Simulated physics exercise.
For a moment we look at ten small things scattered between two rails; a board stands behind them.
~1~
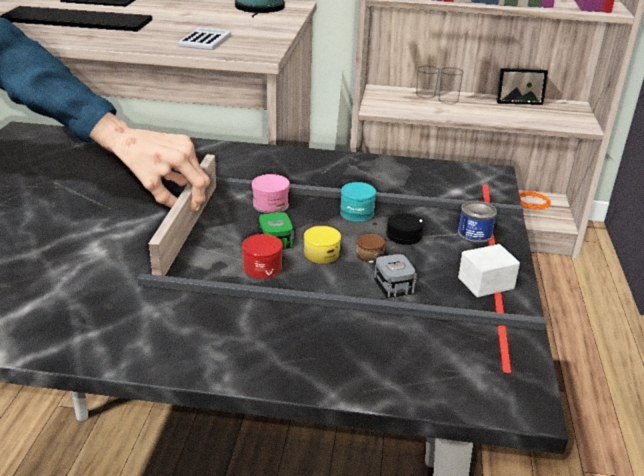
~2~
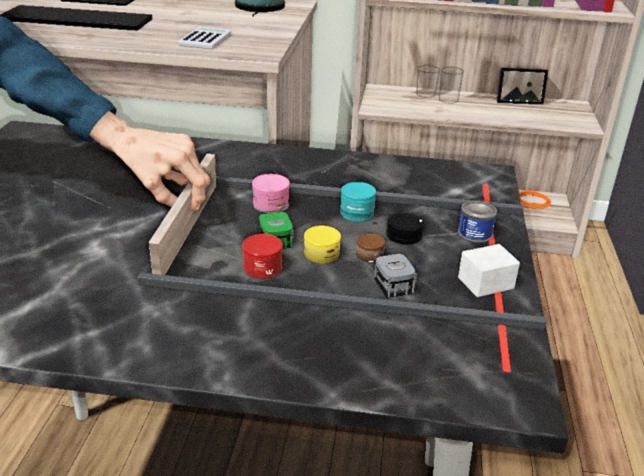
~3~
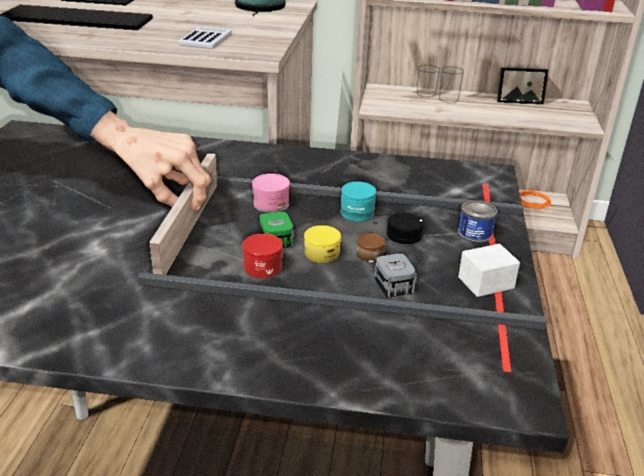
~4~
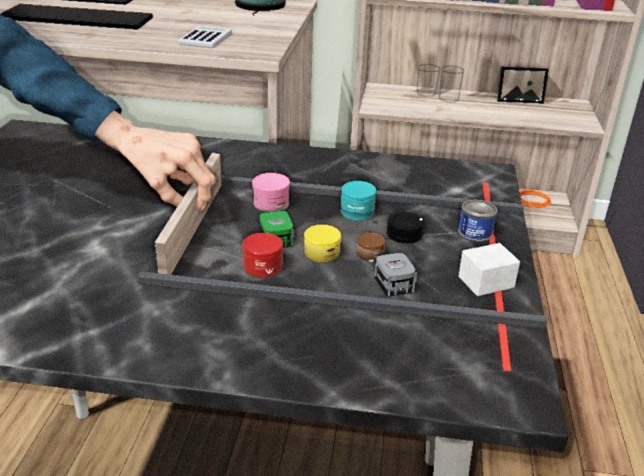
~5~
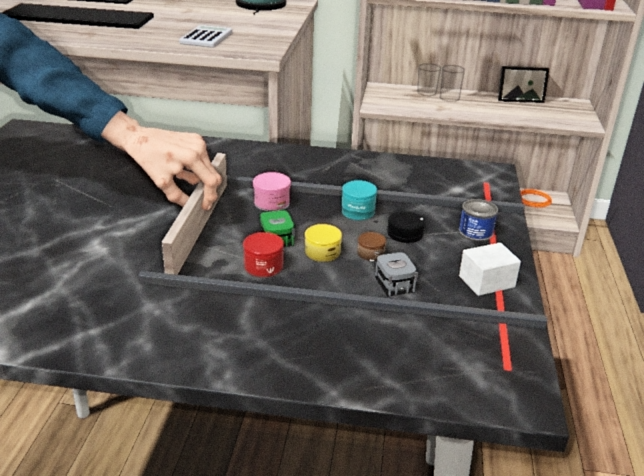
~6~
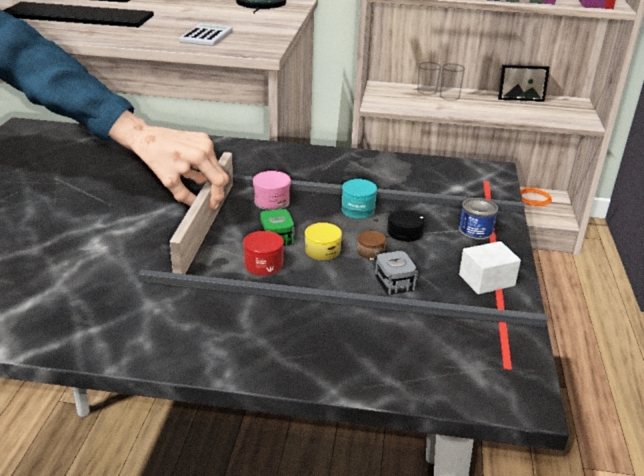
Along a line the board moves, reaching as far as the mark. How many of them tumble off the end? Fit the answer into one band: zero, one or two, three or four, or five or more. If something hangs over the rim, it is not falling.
I would say five or more.
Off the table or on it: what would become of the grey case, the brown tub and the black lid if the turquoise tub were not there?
Grey case still up; brown tub down; black lid still up.
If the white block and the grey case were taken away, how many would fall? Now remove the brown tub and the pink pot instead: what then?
That gives 4 in the first case, then 3 in the second.
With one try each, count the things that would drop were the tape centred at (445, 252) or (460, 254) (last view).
First try 0, second try 0.
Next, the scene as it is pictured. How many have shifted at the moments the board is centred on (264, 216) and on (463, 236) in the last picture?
Counts: 3 / 10.
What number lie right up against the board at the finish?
Result: 5 in all.
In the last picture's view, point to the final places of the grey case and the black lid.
Near (521, 300) and (513, 239).
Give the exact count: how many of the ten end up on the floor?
Total: 5.
A little later, none off yet; white block at rest near (489, 268); blue pot at rest near (478, 219); black lid at rest near (406, 225).
Next, none off yet; white block at rest near (489, 268); blue pot at rest near (481, 220); black lid shifted a little near (420, 228).
When it is over, the number that fall off is five or more; down, yellow tub, turquoise tub, brown tub, blue pot and white block.
